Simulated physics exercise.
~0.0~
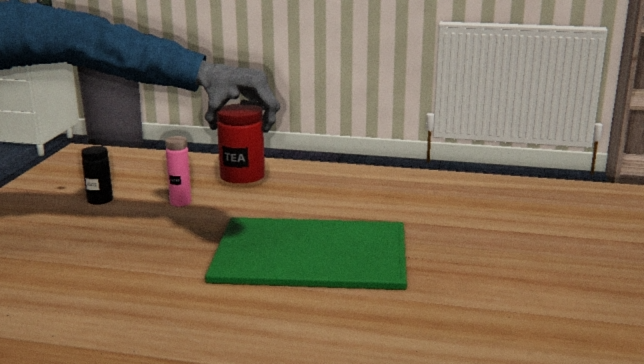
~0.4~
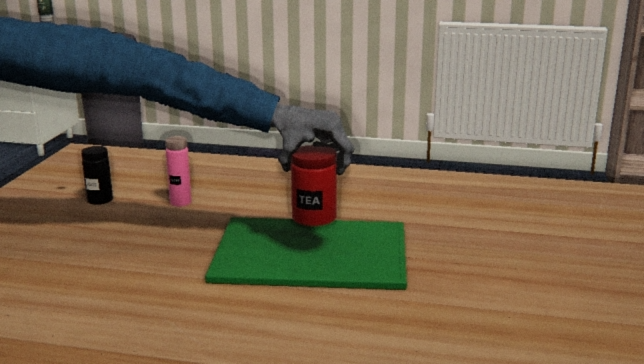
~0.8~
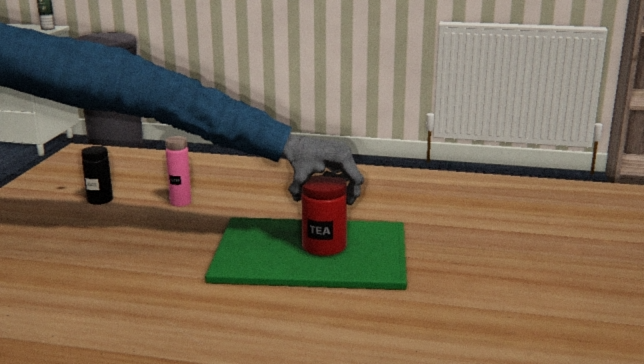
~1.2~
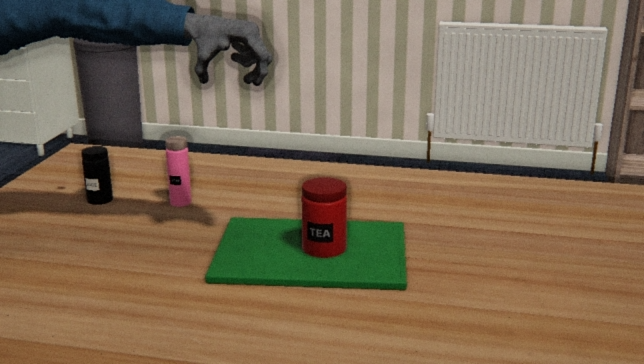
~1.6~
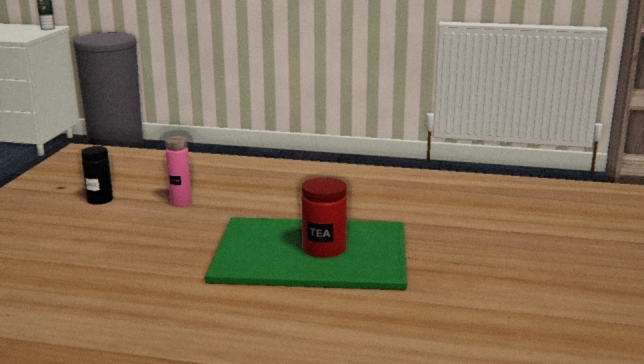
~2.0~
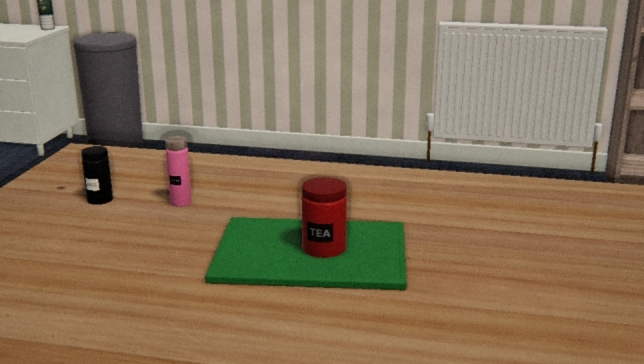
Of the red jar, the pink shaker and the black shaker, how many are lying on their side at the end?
None of them are lying on their side, as the red jar, the pink shaker and the black shaker all still stand upright.
The footage shows a gloved hand carrying a red tea jar rightward across a wooden table and setting it upright on a green tray, then letting go and withdrawing. The jar stays standing on the tray, with the pink and black shakers still upright to the left.
